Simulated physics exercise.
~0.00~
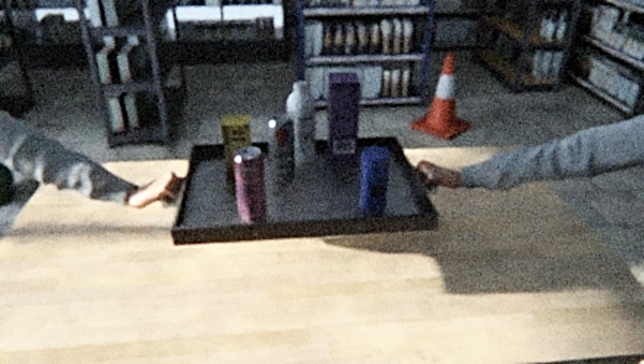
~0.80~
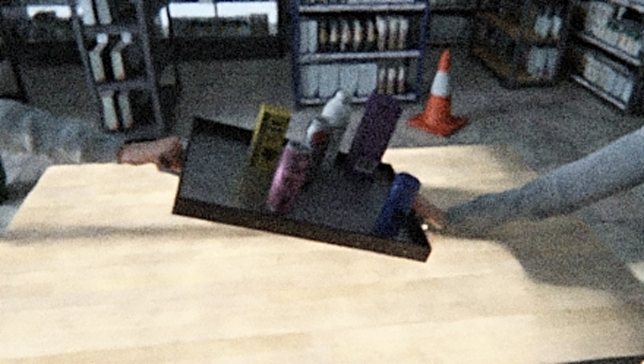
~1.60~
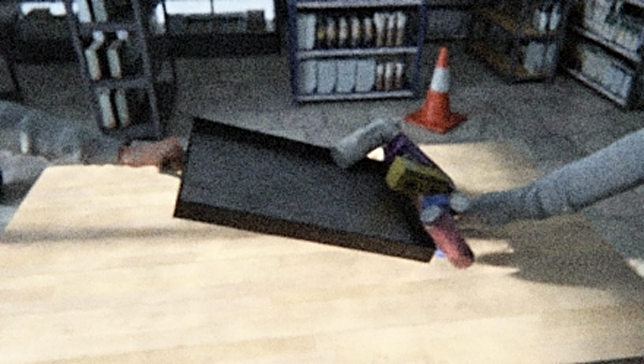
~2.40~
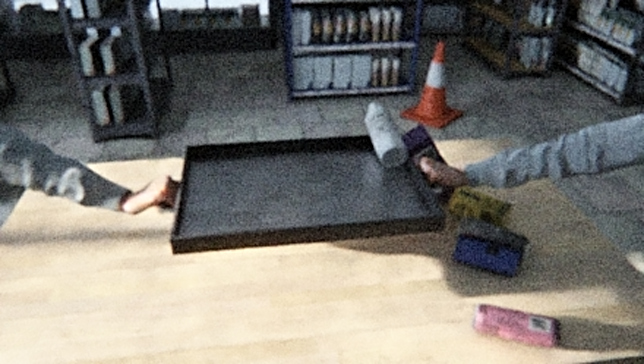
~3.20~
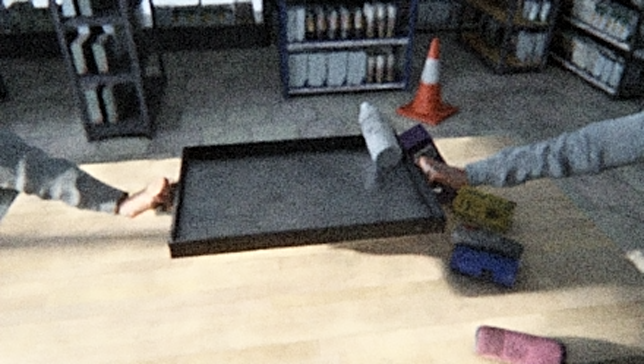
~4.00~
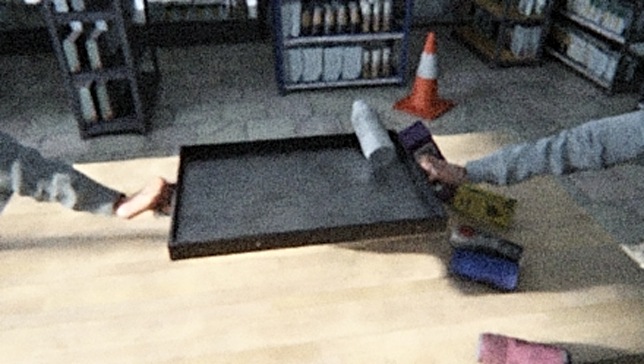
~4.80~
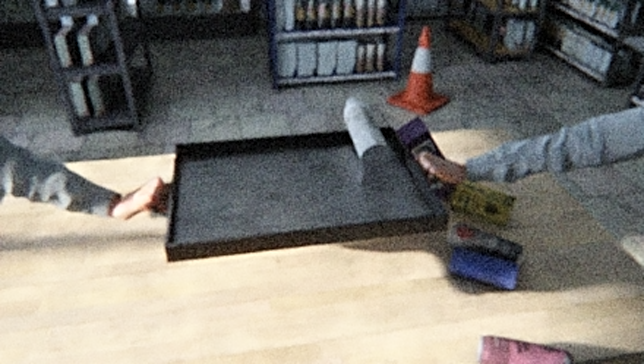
Library tabletop, two hands tipping a black tray rightward, containers toppling and sliding off, then levelling it with one white bottle lying aboard.
